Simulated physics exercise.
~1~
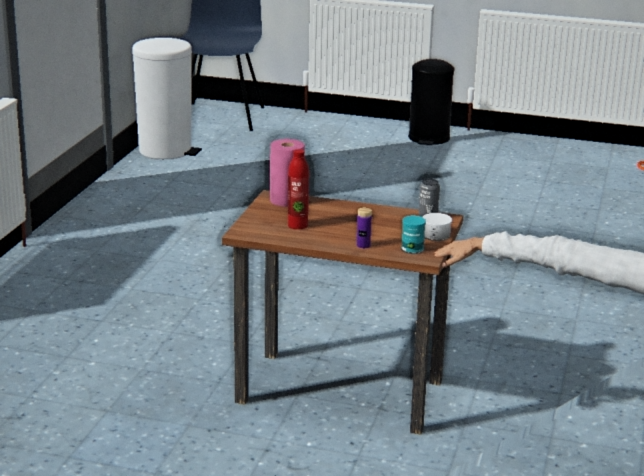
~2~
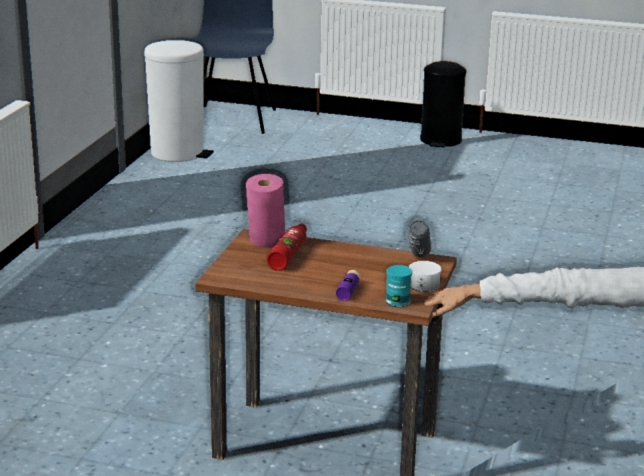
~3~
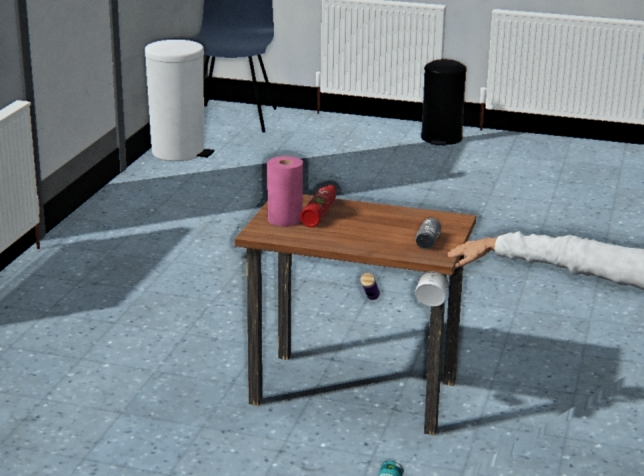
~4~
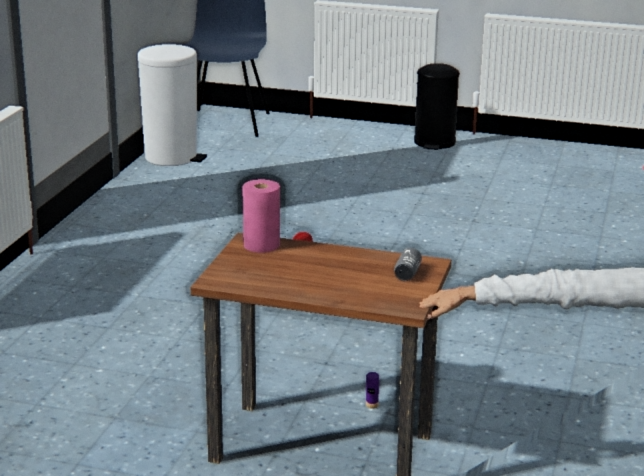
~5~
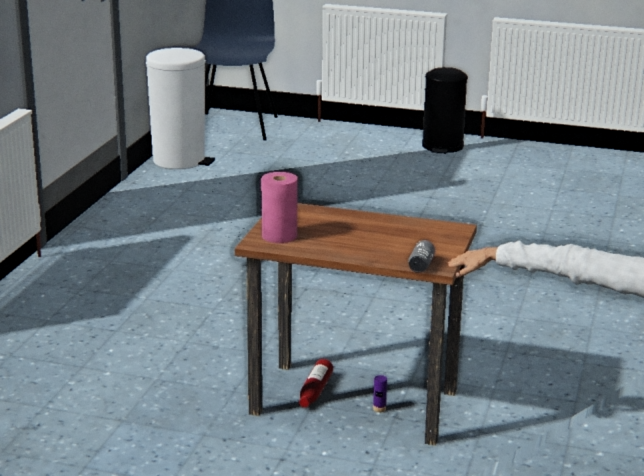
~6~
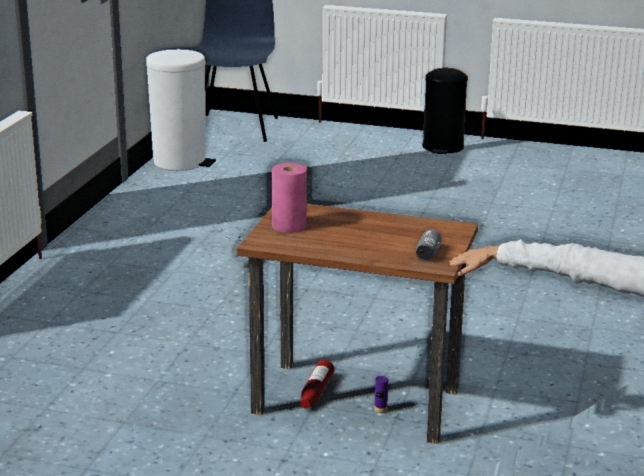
A small table jerks about beside an outstretched arm, toppling the grey can and shedding four items.
